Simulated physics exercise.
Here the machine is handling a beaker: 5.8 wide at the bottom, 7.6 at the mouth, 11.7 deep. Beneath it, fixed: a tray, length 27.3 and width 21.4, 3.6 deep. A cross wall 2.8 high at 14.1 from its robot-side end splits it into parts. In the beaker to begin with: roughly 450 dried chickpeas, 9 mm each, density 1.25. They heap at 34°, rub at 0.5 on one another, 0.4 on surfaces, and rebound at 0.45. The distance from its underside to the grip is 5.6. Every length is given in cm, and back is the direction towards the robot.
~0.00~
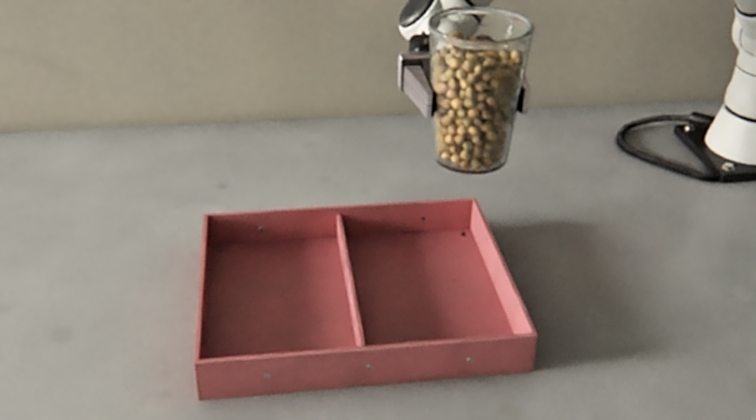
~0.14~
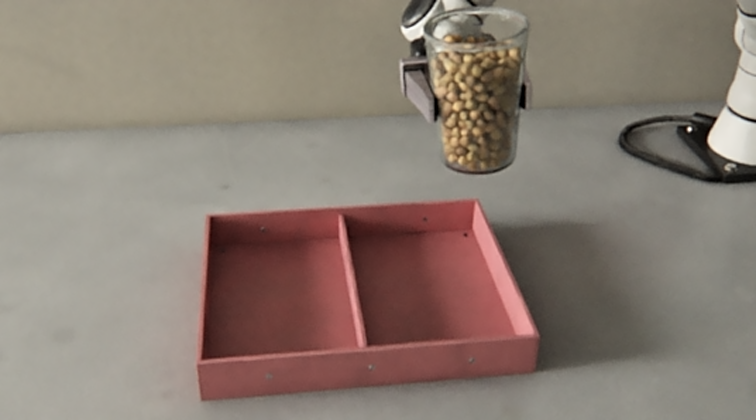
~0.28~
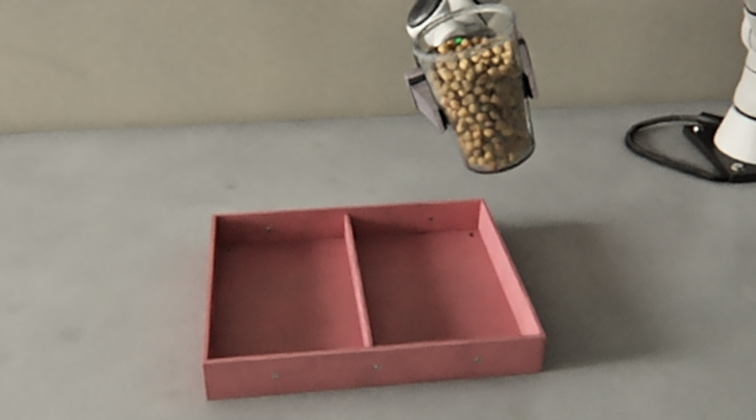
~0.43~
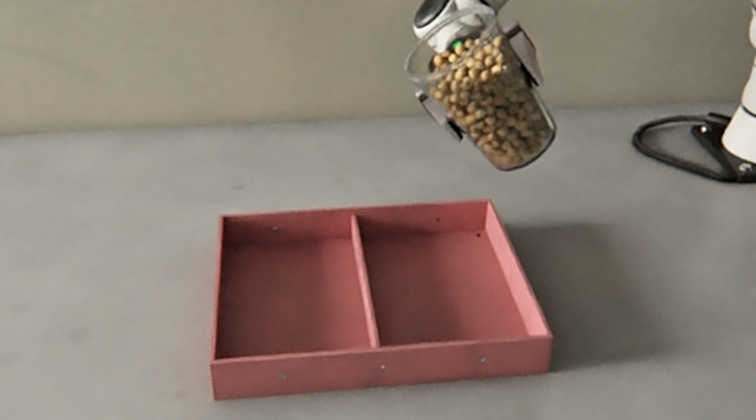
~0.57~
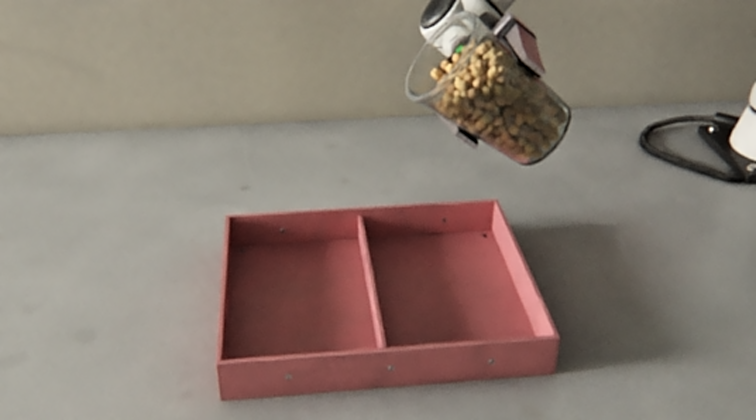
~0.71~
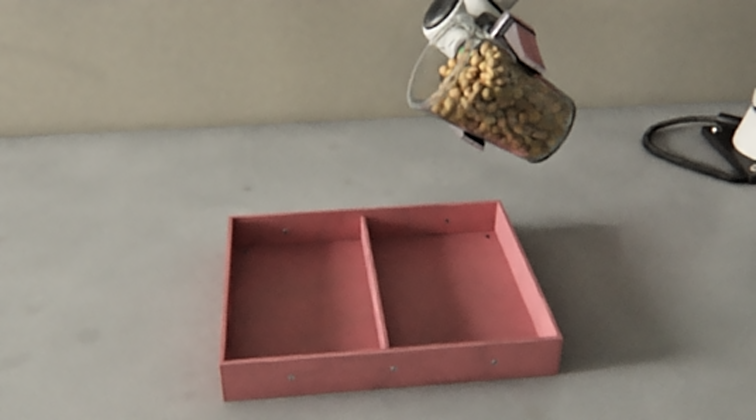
On a grey surface against a plain beige wall, a robot gripper holds a clear beaker full of chickpeas upright above a pink tray split into two compartments. The gripper then tilts the beaker steadily to the left, its rim lowering while the chickpeas stay inside and the tray remains empty.
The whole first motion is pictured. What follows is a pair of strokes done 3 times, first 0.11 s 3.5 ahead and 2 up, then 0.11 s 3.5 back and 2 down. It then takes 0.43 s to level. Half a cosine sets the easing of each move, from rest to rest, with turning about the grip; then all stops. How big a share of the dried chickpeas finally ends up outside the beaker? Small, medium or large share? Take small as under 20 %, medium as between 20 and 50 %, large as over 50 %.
A medium share.
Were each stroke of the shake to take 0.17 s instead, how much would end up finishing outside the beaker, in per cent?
Estimate: Near 5 per cent.
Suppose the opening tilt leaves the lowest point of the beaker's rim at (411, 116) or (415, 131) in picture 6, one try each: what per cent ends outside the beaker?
Roughly 55 per cent, then roughly 80 per cent.
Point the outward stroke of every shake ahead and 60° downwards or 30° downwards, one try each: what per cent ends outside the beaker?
0 and 10 %.
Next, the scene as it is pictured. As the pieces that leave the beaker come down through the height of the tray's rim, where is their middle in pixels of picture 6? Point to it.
Close to pixel (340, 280).
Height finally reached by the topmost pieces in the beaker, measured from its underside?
I'd put it at close to 9.0 centimetres.
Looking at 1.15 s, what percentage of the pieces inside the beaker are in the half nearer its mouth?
Close to 60 in a hundred.
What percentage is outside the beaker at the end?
35 per cent, more or less.
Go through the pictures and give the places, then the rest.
The first frame shows beaker middle at (475, 95), level; upper third of the load around (476, 69), from x 440 to 520, top at y 40; 451 in the beaker.
The second frame shows beaker middle at (477, 95), tilted 5° forward; upper third of the load around (477, 69), from x 440 to 515, top at y 40.
The third frame shows beaker middle at (482, 95), tilted 19° forward; upper third of the load around (480, 70), from x 435 to 525, top at y 40.
The fourth frame shows beaker middle at (488, 96), tilted 37° forward; upper third of the load around (484, 73), from x 435 to 545, top at y 40.
The fifth frame shows beaker middle at (494, 97), tilted 51° forward; upper third of the load around (488, 77), from x 435 to 560, top at y 45.
The sixth frame shows beaker middle at (497, 98), tilted 56° forward; upper third of the load around (490, 80), from x 435 to 565, top at y 45; 451 in the beaker.
By 1.15 s, tilted 56° forward, highest piece 24 above the table; 339 in the beaker, 65 in the far-side part, 16 in the robot-side part, 31 in flight or on a rim.
By 1.58 s, tilted 29° forward, highest piece 24 above the table; 283 in the beaker, 120 in the far-side part, 40 in the robot-side part, 5 on the table or floor, 3 in flight or on a rim.
By 2.00 s, level, highest piece 24 above the table; 283 in the beaker, 118 in the far-side part, 44 in the robot-side part, 6 on the table or floor.
By 3.05 s, level, highest piece 24 above the table; 283 in the beaker, 118 in the far-side part, 44 in the robot-side part, 6 on the table or floor.
Final count, 283 in the beaker, 118 in the far-side part, 44 in the robot-side part, 6 on the table or floor. That is 37 % outside the beaker.
